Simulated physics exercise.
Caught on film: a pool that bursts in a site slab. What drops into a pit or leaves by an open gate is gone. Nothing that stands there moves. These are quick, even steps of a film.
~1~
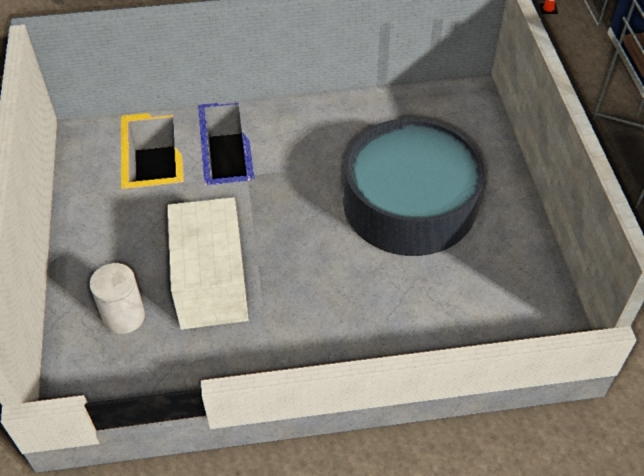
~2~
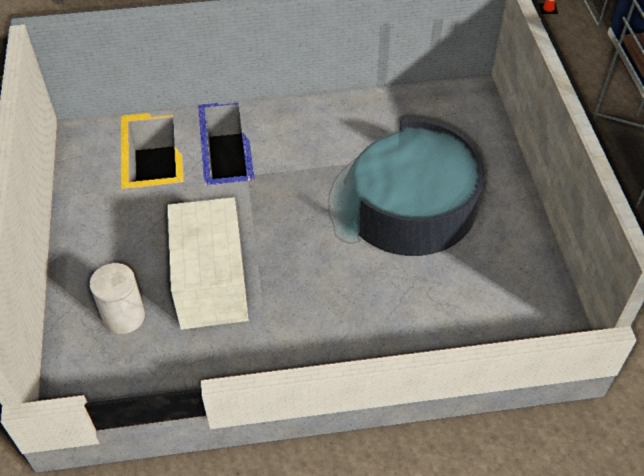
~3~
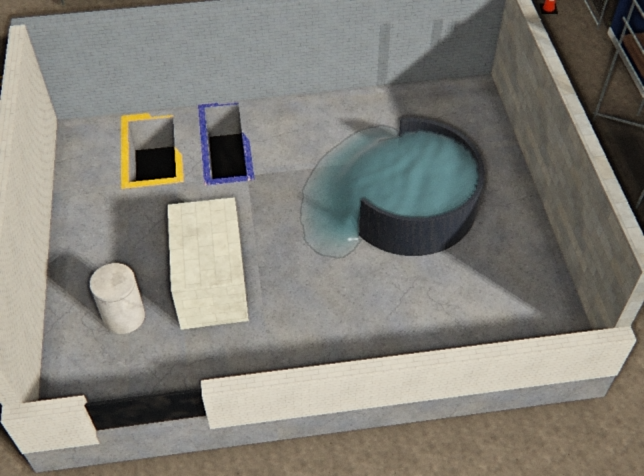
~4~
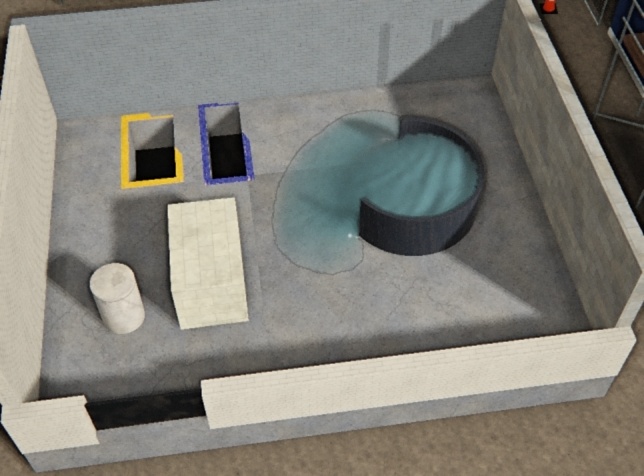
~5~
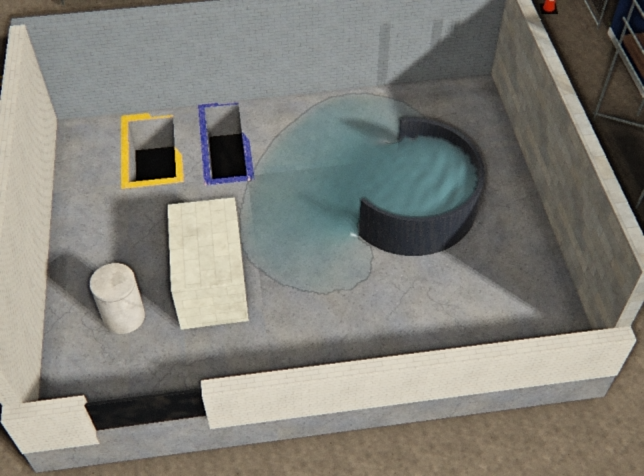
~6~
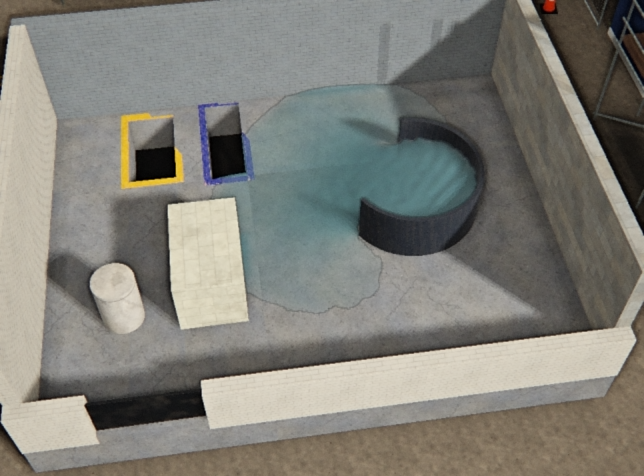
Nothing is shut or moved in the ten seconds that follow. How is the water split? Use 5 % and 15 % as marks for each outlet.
In the end: The gate takes not even 5 %; the yellow pit takes between 5 and 15 %; the blue pit takes above 15 %.
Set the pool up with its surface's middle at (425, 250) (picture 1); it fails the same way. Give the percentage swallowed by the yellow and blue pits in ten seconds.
Per cent: Yellow 15, blue 40.
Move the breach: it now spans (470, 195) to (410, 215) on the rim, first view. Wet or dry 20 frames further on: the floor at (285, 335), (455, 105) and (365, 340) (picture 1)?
As listed: Wet, clear, flooded.
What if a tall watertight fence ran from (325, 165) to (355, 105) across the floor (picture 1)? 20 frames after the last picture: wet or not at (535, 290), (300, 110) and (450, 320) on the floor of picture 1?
As listed: Clear, covered, clear.
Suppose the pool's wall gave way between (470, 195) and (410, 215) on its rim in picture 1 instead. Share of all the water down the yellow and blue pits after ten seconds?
Roughly, in per cent: Yellow 6, blue 10.
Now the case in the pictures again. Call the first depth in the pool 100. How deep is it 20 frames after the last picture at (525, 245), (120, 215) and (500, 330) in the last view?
In turn 0, 4 and 0 in a hundred.
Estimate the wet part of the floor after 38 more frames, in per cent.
Near 80 in a hundred.
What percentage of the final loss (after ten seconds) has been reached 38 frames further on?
I make it 85 per cent.
A moment on, water covers 35 % of the floor; the gate 0 %, the yellow pit 0 %, the blue pit 8 %.
Next, water covers 45 % of the floor; the gate 0 %, the yellow pit 2 %, the blue pit 23 %.
Then, water covers 65 % of the floor; the gate 0 %, the yellow pit 3 %, the blue pit 37 %.
Later, water covers 80 % of the floor; the gate 0 %, the yellow pit 7 %, the blue pit 46 %.
In the end, water covers 80 % of the floor; the gate 0 %, the yellow pit 11 %, the blue pit 51 %.
